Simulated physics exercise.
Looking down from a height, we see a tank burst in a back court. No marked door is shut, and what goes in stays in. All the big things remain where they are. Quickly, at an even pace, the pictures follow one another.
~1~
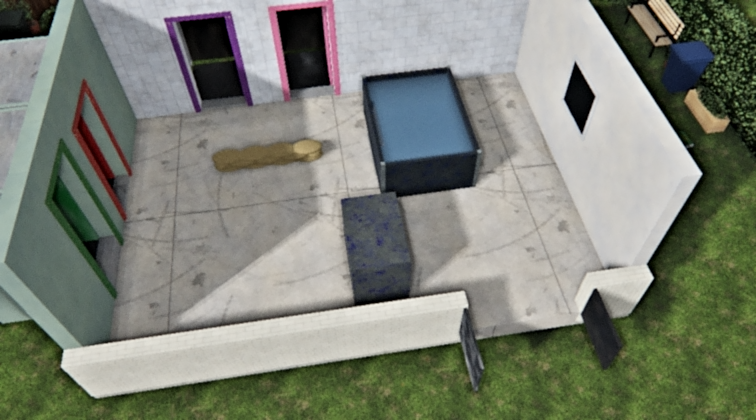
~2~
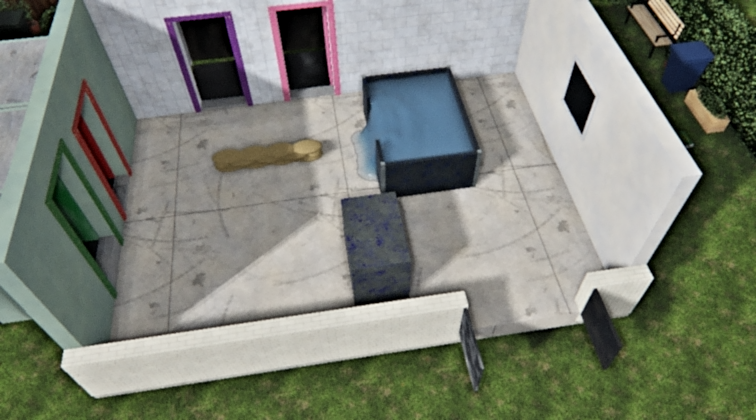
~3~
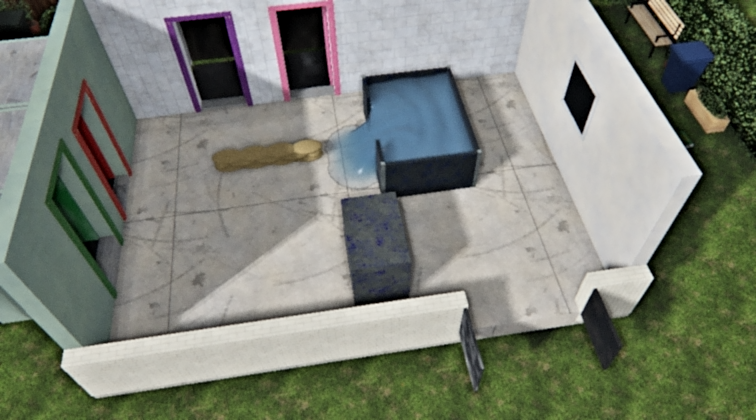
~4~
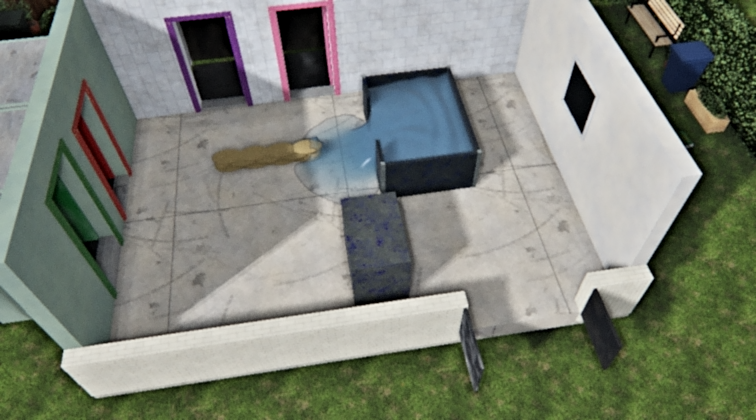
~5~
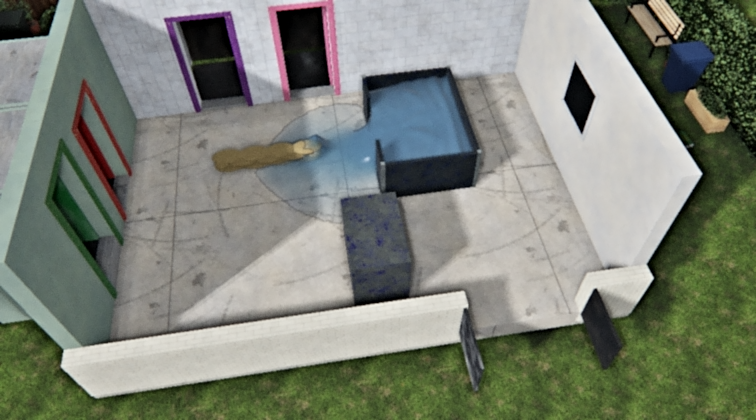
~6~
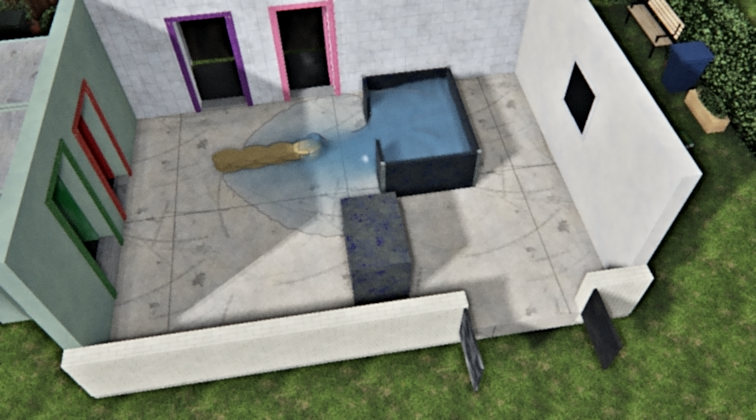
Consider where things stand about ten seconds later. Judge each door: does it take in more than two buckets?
As I see it, the pink door exceeds the allowance there; the purple door exceeds the allowance there; the red door exceeds the allowance there; the green door keeps inside the allowance there.
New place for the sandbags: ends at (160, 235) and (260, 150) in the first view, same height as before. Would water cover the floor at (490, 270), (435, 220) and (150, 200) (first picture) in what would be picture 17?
Taking the spots in turn: Untouched, untouched and untouched.
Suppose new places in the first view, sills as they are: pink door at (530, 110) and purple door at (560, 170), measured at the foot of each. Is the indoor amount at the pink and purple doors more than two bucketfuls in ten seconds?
Pink is not flooded, purple is not flooded.
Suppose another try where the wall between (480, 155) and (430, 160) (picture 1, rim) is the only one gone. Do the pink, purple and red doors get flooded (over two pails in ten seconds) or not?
Here's how it goes: The pink door never reaches it, while the purple door never reaches it and the red door never reaches it.
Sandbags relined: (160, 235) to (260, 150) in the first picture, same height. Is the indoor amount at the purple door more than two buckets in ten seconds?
Note: Purple door exceeds the limit.
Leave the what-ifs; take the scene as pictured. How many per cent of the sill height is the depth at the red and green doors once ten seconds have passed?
Estimate, in order: 150 and 30 percent.
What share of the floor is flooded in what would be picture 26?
Roughly 55 %.
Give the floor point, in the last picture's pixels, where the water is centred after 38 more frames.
Near pixel (266, 215).
A moment on, water covers 40 % of the floor; the pink door under two buckets in, the purple door under two buckets in, the red door under two buckets in, the green door not reached.
Next, water covers 55 % of the floor; the pink door under two buckets in, the purple door over two buckets in, the red door over two buckets in, the green door wet at the sill, nothing in.
Then, water covers 55 % of the floor; the pink door over two buckets in, the purple door over two buckets in, the red door over two buckets in, the green door wet at the sill, nothing in.
Later, water covers 60 % of the floor; the pink door far over two buckets in, the purple door over two buckets in, the red door far over two buckets in, the green door wet at the sill, nothing in.
In the end, water covers 80 % of the floor; the pink door far over two buckets in, the purple door over two buckets in, the red door far over two buckets in, the green door wet at the sill, nothing in.
